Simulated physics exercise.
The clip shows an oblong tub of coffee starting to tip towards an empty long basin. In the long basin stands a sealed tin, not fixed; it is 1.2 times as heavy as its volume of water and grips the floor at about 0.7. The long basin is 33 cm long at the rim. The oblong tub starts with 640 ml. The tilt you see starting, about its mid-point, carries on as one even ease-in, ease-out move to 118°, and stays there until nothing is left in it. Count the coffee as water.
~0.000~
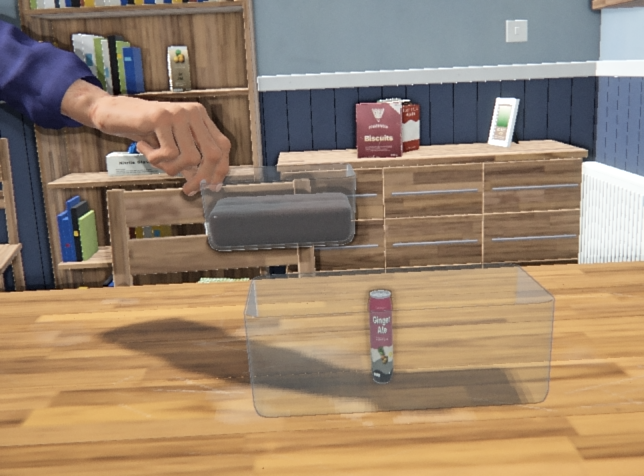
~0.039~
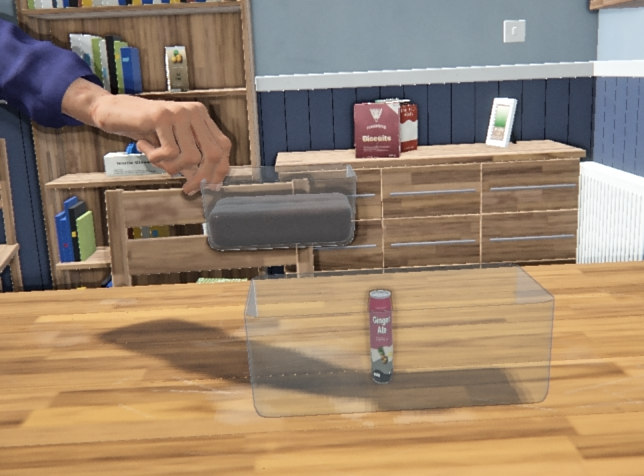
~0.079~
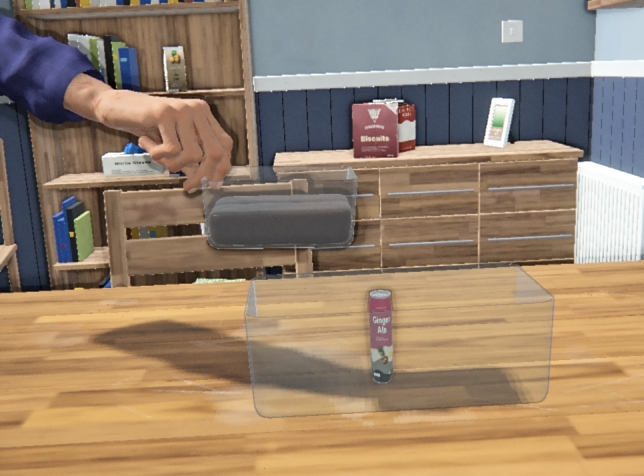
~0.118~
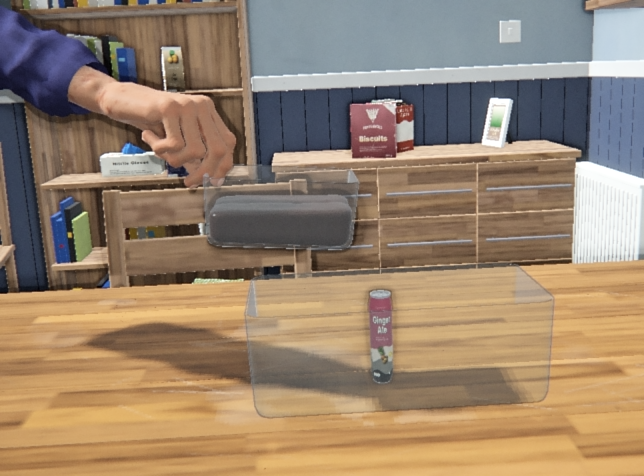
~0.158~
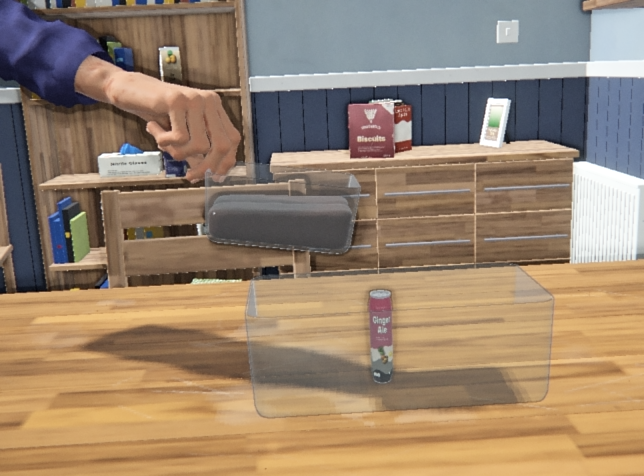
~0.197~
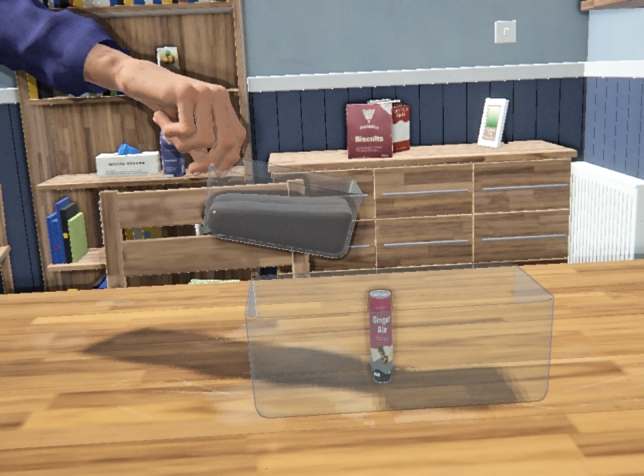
Hand in a blue sleeve slowly tilting a clear tub of dark liquid rightward above an empty clear basin and small tin.
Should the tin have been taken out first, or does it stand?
The tin stays up.
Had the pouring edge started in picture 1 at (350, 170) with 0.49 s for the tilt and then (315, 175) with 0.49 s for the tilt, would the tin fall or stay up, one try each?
First it topples; then it stays up.
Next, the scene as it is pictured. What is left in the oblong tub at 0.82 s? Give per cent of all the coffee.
Near 5 in a hundred.
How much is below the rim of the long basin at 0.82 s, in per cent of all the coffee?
Near 92 in a hundred.
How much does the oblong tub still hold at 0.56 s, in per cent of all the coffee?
About 36 per cent.
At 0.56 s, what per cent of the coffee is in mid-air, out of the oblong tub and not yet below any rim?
Some 38 per cent.
After 0.56 s the tilt is 81° and 36 per cent is still to pour; the tin stands where it began.
After 0.82 s the tilt is 116° and 5 per cent is still to pour; the tin stands where it began.
After 1.10 s the tilt is 118° and 0 per cent is still to pour; the tin stands where it began.
After 1.40 s the tilt is 118° and 0 per cent is still to pour; the tin stands where it began.
In the end the tin stands where it began.
